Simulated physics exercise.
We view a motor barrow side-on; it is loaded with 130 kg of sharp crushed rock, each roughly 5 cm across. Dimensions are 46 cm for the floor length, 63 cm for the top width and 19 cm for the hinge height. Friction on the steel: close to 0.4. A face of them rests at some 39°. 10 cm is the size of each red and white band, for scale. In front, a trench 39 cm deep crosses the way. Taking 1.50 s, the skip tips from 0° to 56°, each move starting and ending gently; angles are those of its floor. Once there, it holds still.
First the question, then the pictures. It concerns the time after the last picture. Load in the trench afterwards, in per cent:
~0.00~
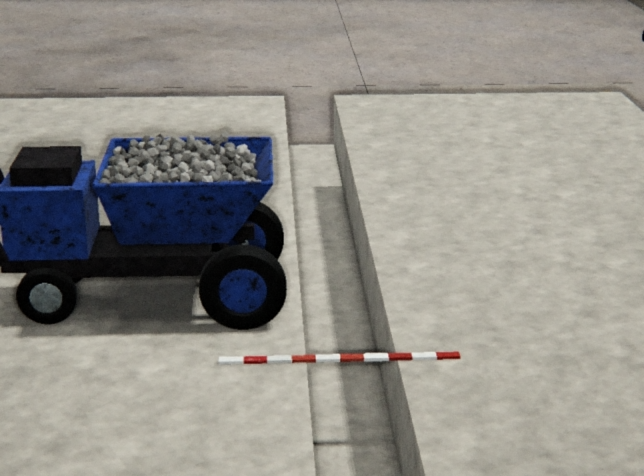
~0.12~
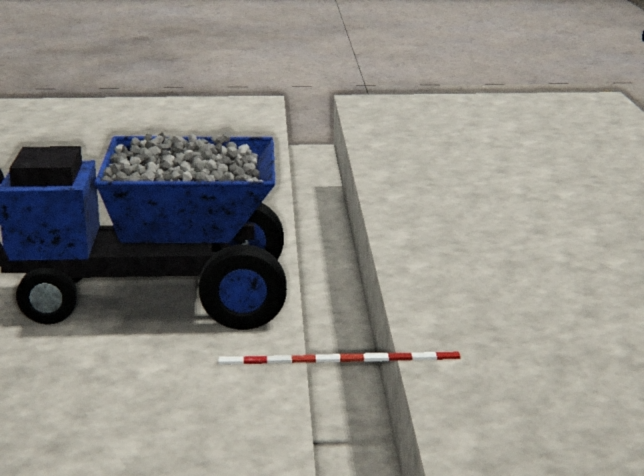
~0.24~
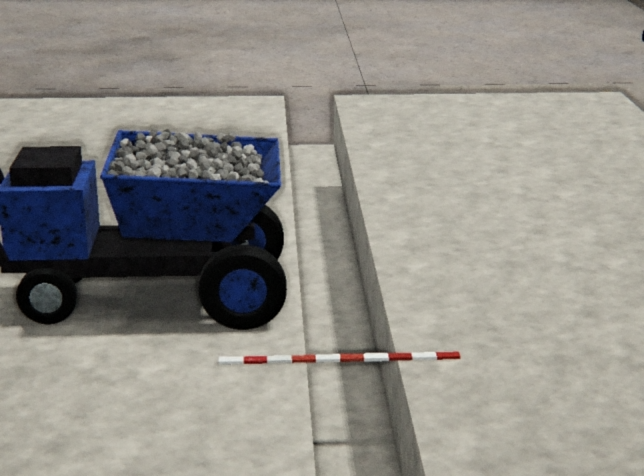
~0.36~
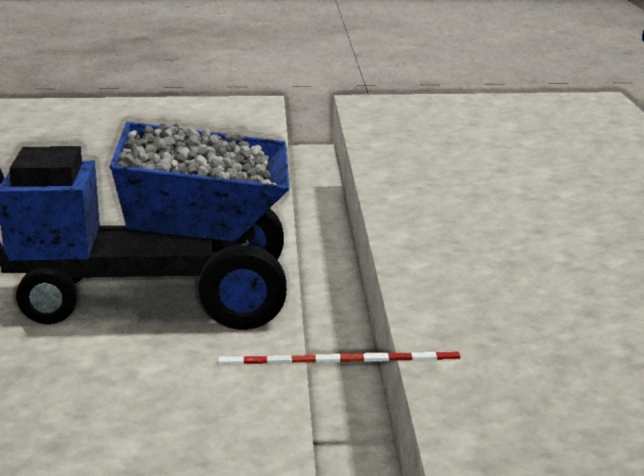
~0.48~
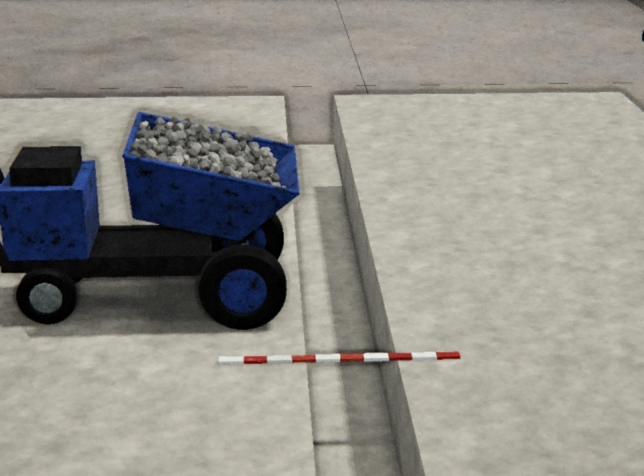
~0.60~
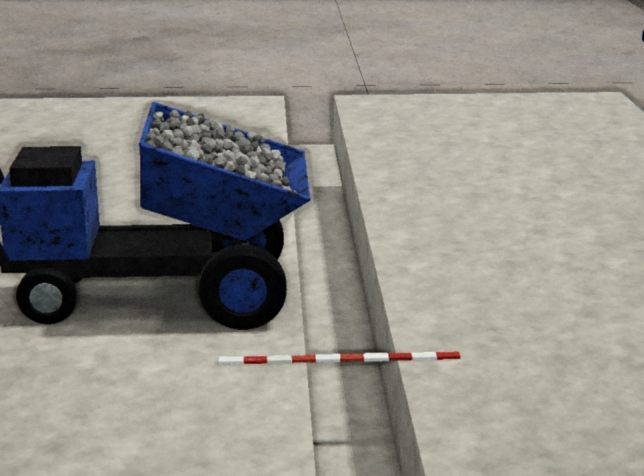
11 %.
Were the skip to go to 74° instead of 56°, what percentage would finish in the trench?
I'd expect around 55 in a hundred.
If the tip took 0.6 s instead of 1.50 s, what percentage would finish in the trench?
Roughly 10 per cent.
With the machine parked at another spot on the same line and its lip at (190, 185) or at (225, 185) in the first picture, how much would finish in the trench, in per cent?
I'd say some 15 per cent and some 20 per cent.
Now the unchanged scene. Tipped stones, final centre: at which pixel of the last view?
Look at roughly (373, 361).
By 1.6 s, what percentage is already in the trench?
I'd say near 5 per cent at that time.
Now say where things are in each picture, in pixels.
In the first picture, the skip is at 0°, its lip at (272, 184); the top of the load is at (177, 144).
In the second picture, the skip is at 1°, its lip at (274, 184); the top of the load is at (164, 141); the stones move at 0.1 m/s on average.
In the third picture, lip at (280, 186), floor tilted 4°, highest stones at (161, 138); the stones move at 0.3 m/s on average.
In the fourth picture, lip at (289, 189), floor tilted 8°, highest stones at (163, 135); the stones move at 0.3 m/s on average.
In the fifth picture, the skip is at 14°, its lip at (299, 193); the top of the load is at (162, 128); the stones move at 0.4 m/s on average.
In the sixth picture, the skip is at 20°, its lip at (310, 200); the top of the load is at (168, 121); the stones move at 0.5 m/s on average.
After 1.1 s the floor is at 47°; 100 % in the skip; the foremost stones are at (332, 204).
After 1.6 s the floor is at 56°; 93 % in the skip, 4 % in the trench, 3 % past the trench; the foremost stones are at (415, 289).
After 2.0 s the floor is at 56°; 87 % in the skip, 7 % in the trench, 6 % past the trench; the foremost stones are at (461, 302).
After 3.9 s the floor is at 56°; 82 % in the skip, 11 % in the trench, 7 % past the trench; the foremost stones are at (473, 300).
